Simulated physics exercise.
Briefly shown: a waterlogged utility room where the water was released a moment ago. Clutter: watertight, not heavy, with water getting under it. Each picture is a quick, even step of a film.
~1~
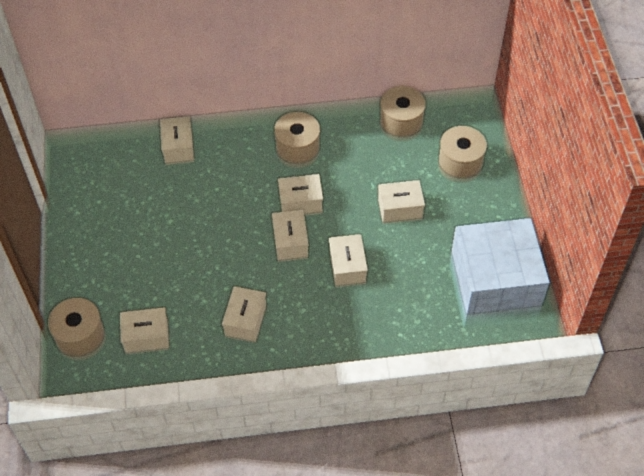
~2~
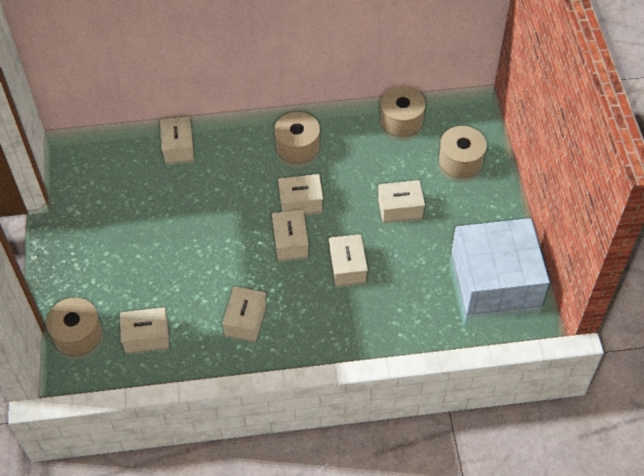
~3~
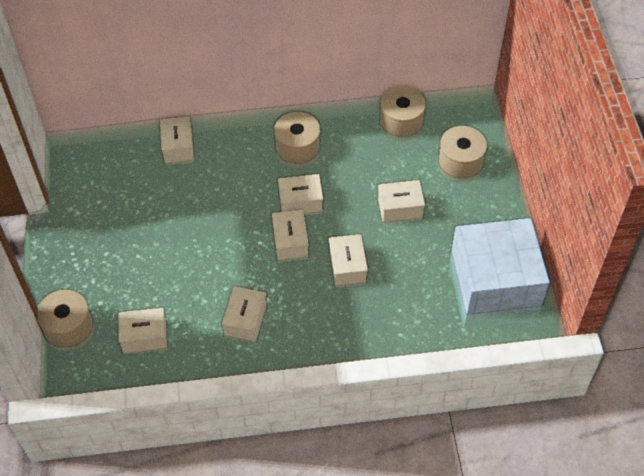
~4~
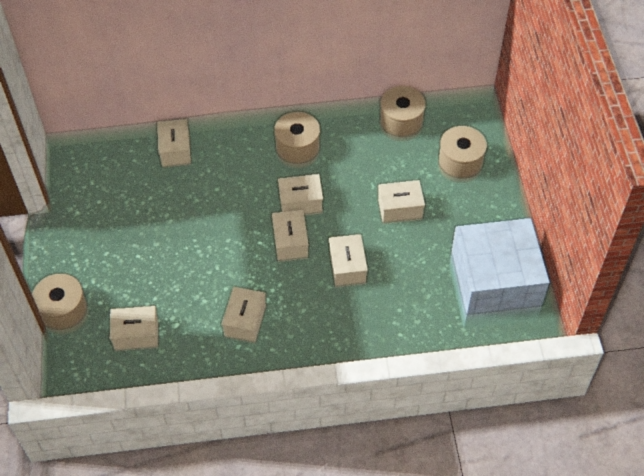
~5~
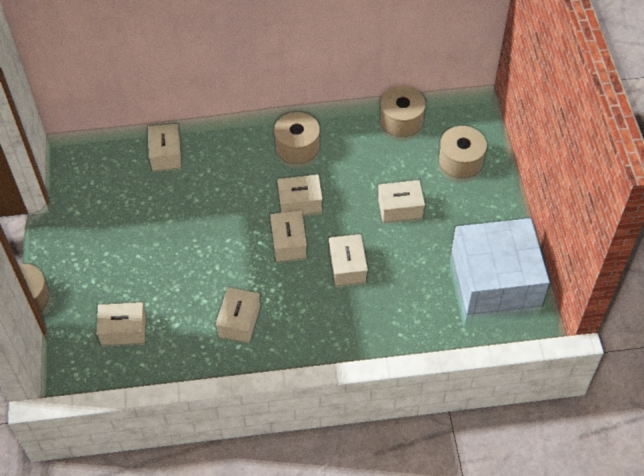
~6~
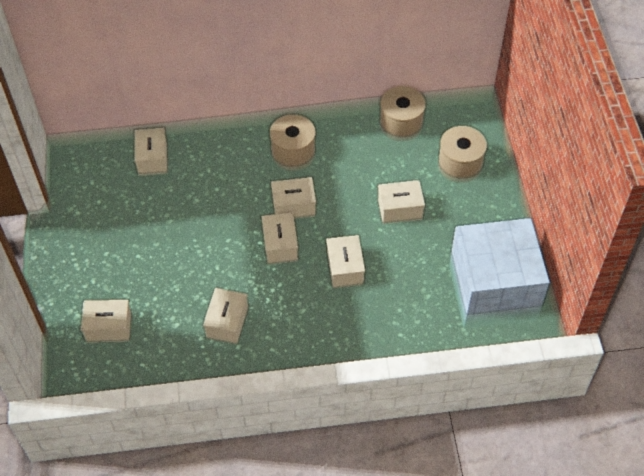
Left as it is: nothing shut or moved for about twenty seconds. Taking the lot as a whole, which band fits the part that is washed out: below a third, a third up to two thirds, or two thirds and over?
Fraction: Two thirds or beyond.
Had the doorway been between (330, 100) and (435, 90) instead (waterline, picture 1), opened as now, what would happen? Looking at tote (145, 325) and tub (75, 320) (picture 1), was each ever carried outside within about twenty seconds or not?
One by one, that comes to still there, then still there.
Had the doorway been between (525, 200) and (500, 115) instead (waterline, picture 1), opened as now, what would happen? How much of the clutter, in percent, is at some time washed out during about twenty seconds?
Roughly 80 in a hundred.
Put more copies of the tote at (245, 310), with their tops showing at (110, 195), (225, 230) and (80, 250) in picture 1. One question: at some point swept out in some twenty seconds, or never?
In order: Leaves the room, leaves the room, leaves the room.
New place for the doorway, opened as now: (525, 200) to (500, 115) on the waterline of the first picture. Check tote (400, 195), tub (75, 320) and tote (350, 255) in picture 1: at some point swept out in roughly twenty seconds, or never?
One by one, that's lost, not lost, lost.
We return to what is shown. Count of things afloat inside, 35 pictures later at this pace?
3 in total.
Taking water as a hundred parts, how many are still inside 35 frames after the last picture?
Near 38 in a hundred.
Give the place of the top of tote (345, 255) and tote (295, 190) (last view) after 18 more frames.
Look for them around (189, 274) and (67, 234).
A moment on, 2 of 11 are out; 9 afloat.
Next, 5 of 11 are out; 6 afloat.
Later, 8 of 11 are out; 3 afloat.
In the end, 9 of 11 are out; 0 afloat.
